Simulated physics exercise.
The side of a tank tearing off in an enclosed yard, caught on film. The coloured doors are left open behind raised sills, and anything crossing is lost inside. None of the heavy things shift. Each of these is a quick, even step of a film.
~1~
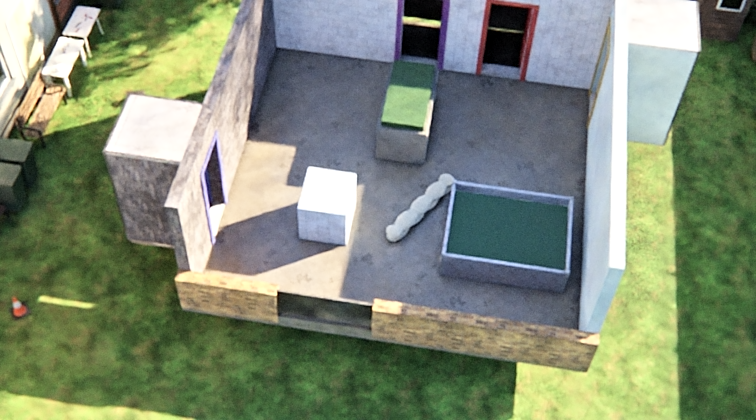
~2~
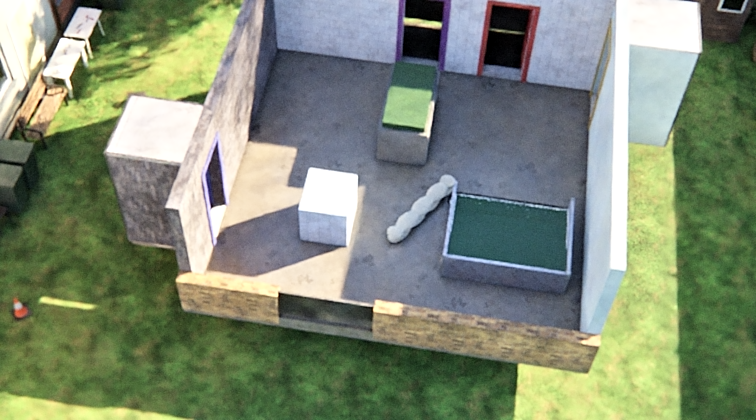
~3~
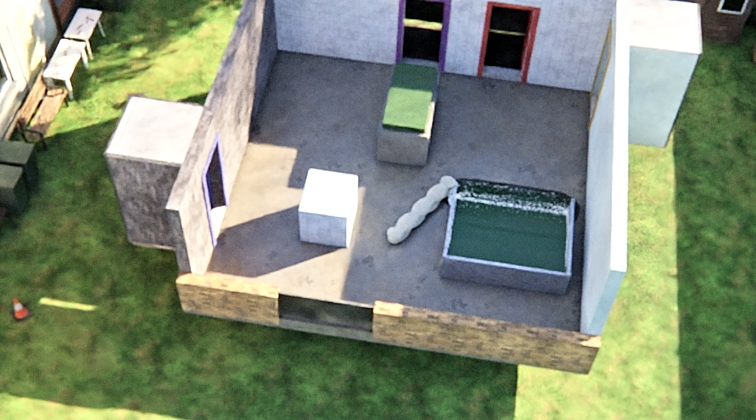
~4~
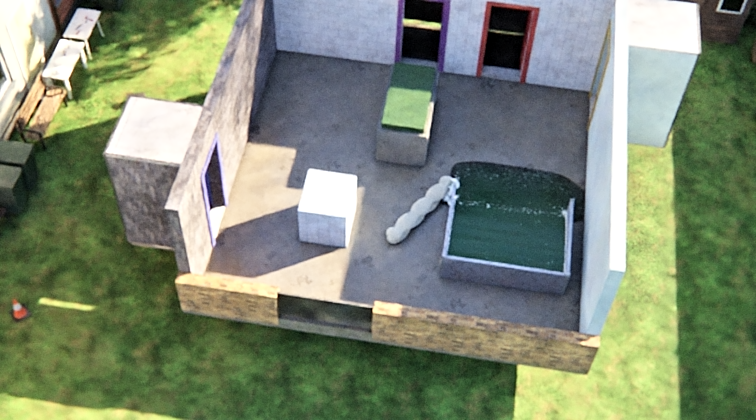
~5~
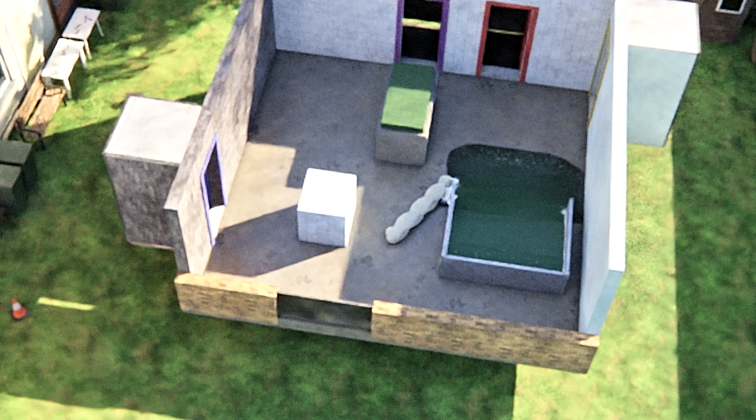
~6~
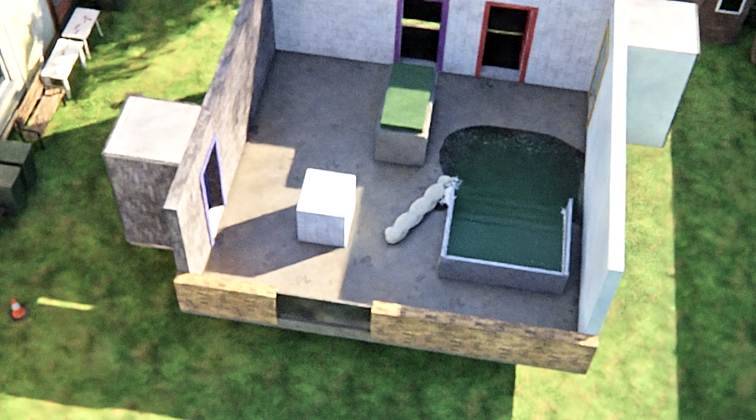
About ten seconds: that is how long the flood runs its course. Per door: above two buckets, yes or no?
Yellow door yes. Purple door yes. Blue door no. Red door yes.
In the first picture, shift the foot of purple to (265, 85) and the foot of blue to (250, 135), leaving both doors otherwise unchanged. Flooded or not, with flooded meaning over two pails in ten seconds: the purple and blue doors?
Note - the purple door ends up above it; the blue door ends up short of it.
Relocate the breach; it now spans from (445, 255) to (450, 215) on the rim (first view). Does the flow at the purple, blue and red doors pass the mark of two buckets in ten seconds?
Here's how it goes: The purple door fails to reach the limit, the blue door surpasses the limit, and the red door fails to reach the limit.
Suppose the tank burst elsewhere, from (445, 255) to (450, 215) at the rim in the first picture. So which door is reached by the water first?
Answer: The door marked blue.
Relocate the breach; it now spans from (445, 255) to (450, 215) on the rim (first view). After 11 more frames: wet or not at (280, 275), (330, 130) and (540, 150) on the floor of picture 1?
Submerged, untouched, untouched.
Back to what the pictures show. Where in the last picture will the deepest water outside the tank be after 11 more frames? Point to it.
That spot is close to (577, 93).
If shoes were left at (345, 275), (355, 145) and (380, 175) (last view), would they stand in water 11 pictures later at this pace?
Result, as listed: Not wetted / not wetted / not wetted.
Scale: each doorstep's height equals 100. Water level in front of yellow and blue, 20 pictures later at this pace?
Respectively about 150 and 0 per cent.
A moment on, water covers 30 % of the floor; the yellow door wet at the sill, nothing in, the purple door not reached, the blue door not reached, the red door wet at the sill, nothing in.
Next, water covers 30 % of the floor; the yellow door under two buckets in, the purple door wet at the sill, nothing in, the blue door not reached, the red door over two buckets in.
Then, water covers 40 % of the floor; the yellow door over two buckets in, the purple door over two buckets in, the blue door not reached, the red door far over two buckets in.
Later, water covers 50 % of the floor; the yellow door over two buckets in, the purple door over two buckets in, the blue door not reached, the red door far over two buckets in.
In the end, water covers 85 % of the floor; the yellow door over two buckets in, the purple door over two buckets in, the blue door wet at the sill, nothing in, the red door far over two buckets in.
